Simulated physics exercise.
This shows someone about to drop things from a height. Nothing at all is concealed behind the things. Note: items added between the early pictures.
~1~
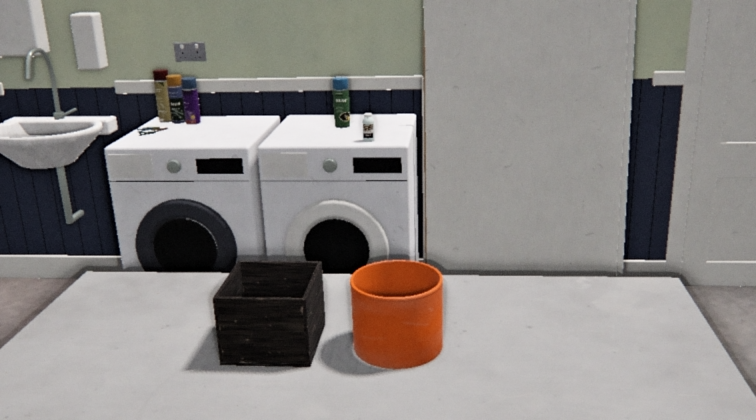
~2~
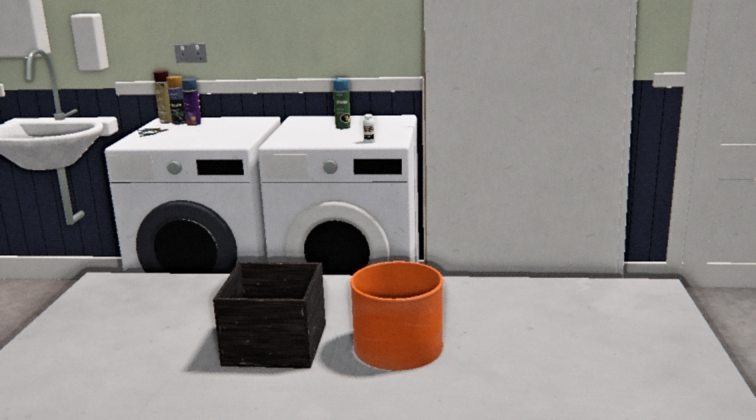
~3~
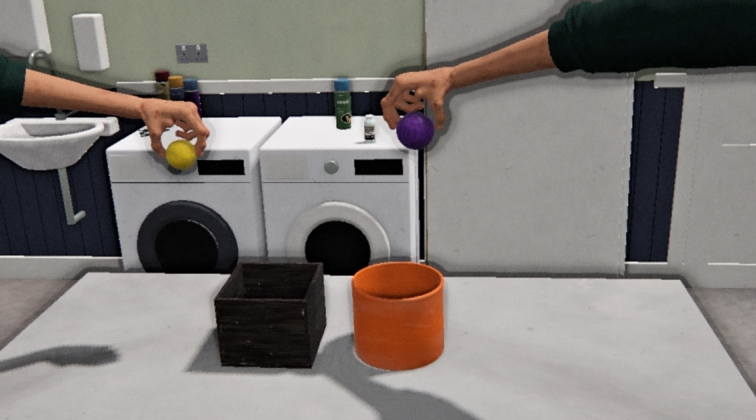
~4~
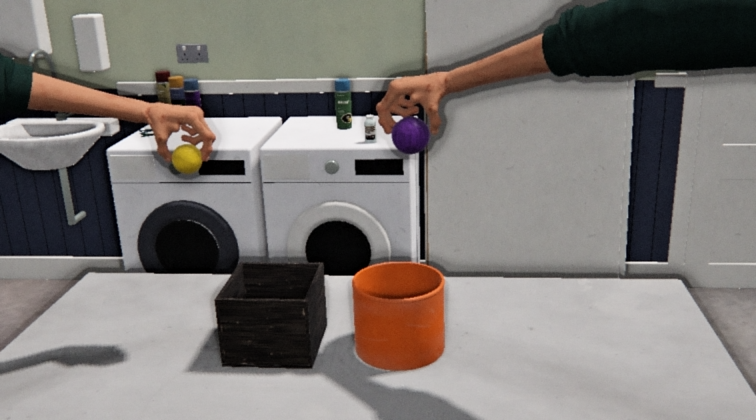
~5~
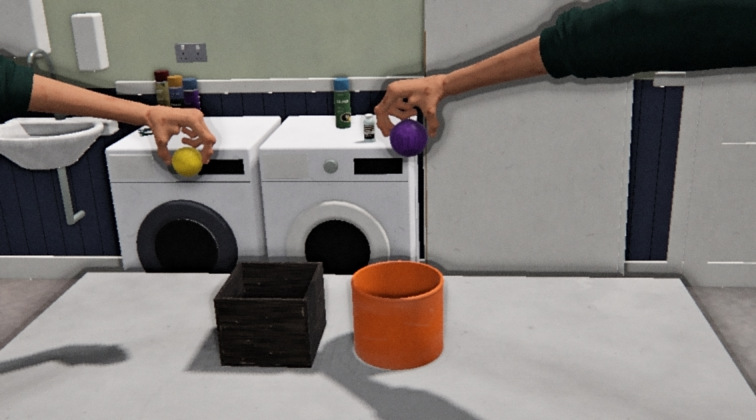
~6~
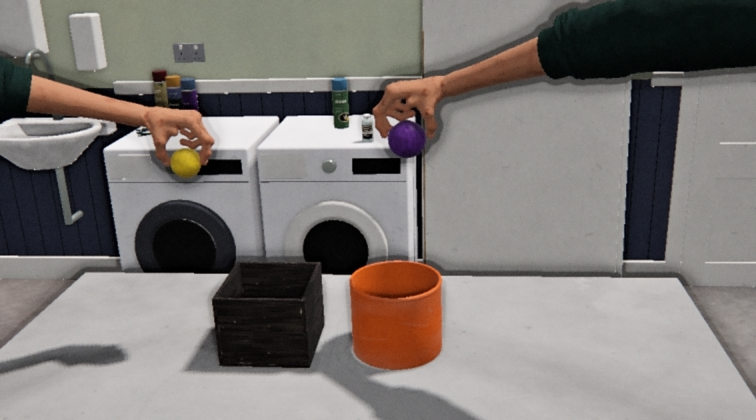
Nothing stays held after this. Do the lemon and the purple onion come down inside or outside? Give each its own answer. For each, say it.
As for where they come down: The lemon ends up outside; the purple onion ends up inside.
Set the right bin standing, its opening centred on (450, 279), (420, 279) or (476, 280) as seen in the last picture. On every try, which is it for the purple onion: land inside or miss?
First the purple onion gets in, next it gets in, last it stays out.
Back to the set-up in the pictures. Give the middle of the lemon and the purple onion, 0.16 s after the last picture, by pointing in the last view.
The lemon sits at (190, 195), while the purple onion sits at (408, 173).
Then, 0.16 s on from there, lemon displaced about its own width near (190, 195); purple onion displaced about its own width near (408, 173).
Then, 0.26 s on from there, lemon on its way down near (199, 268); purple onion on its way down near (409, 250).
In the end, the lemon misses, near (207, 331); the purple onion lands inside, near (411, 328).
